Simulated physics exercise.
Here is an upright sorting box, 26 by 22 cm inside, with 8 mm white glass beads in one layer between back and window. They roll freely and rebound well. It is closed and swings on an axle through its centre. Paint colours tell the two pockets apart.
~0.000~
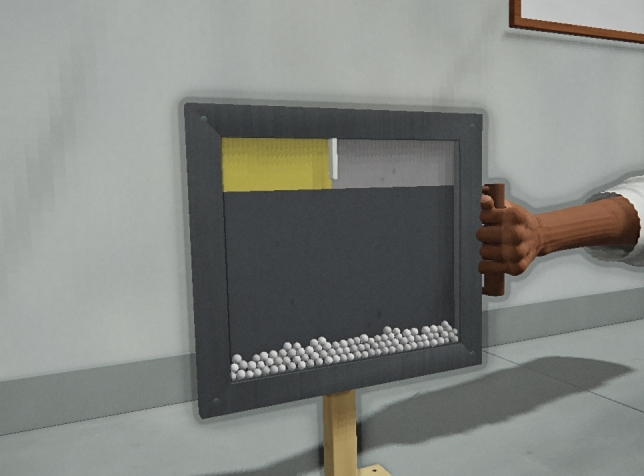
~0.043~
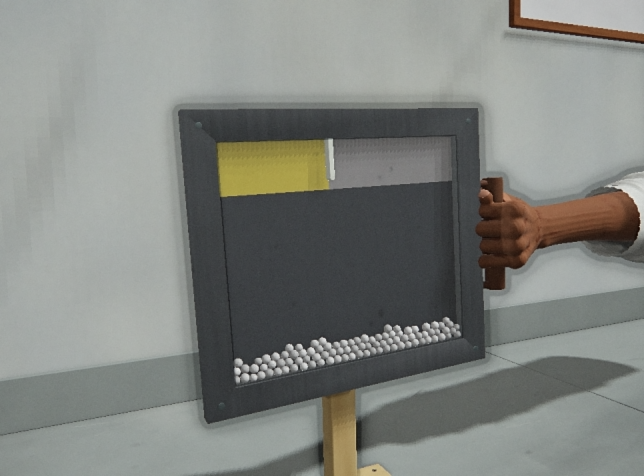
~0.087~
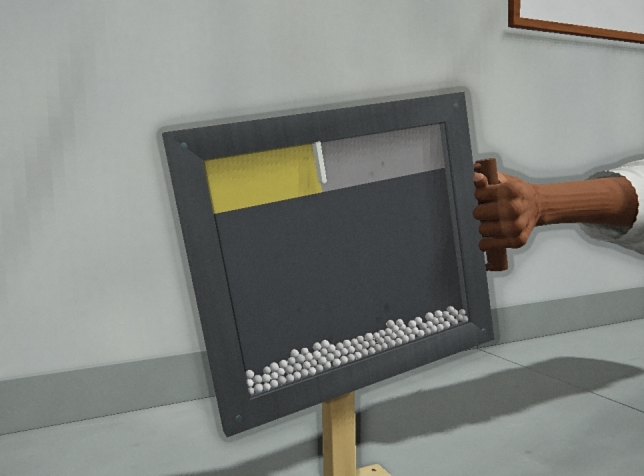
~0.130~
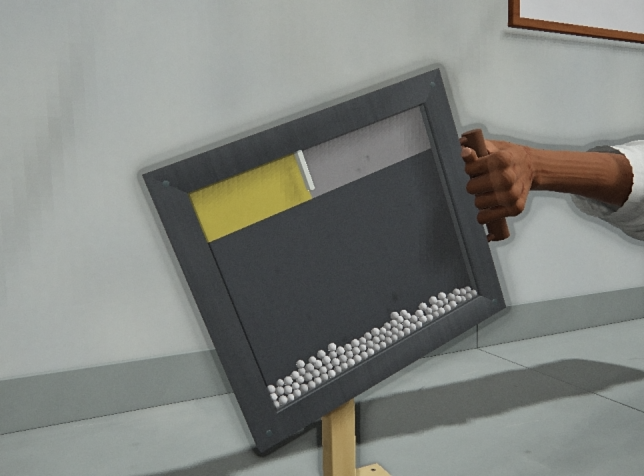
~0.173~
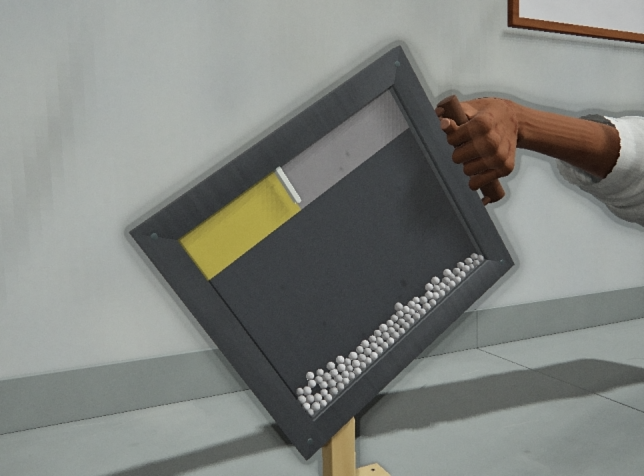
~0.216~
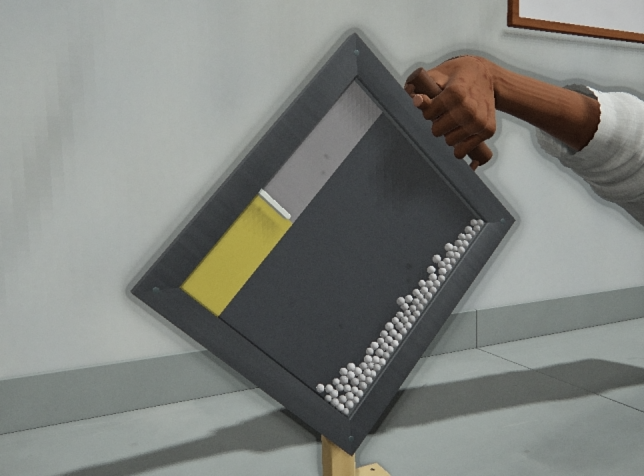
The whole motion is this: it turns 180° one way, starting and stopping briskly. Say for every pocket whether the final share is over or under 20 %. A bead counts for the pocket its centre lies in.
Yellow pocket over, grey pocket under 20 %.
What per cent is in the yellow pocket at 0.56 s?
Roughly 40 per cent.
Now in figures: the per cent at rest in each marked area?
Yellow pocket: 90; grey pocket: 5.
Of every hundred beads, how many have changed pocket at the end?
Some 95 per cent.
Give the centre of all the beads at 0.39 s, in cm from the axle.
About 9 cm right and 4 cm below.
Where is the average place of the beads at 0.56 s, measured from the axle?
Some 7 cm right and 6 cm below.
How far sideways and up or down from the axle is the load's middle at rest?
Some 7 cm right and 8 cm below.
After 0.39 s, it stands 103° anticlockwise; the beads' middle is 9 cm right of and 4 cm below the centre; nothing in the marked areas.
After 0.56 s, it stands 157° anticlockwise; the beads' middle is 7 cm right of and 6 cm below the centre; yellow 40 %.
After 0.70 s, it stands 180° anticlockwise; the beads' middle is 8 cm right of and 7 cm below the centre; yellow 75 %.
Settled by 1.9 s, it stands 180° anticlockwise; yellow 90 %, grey 5 %, elsewhere 5 %.
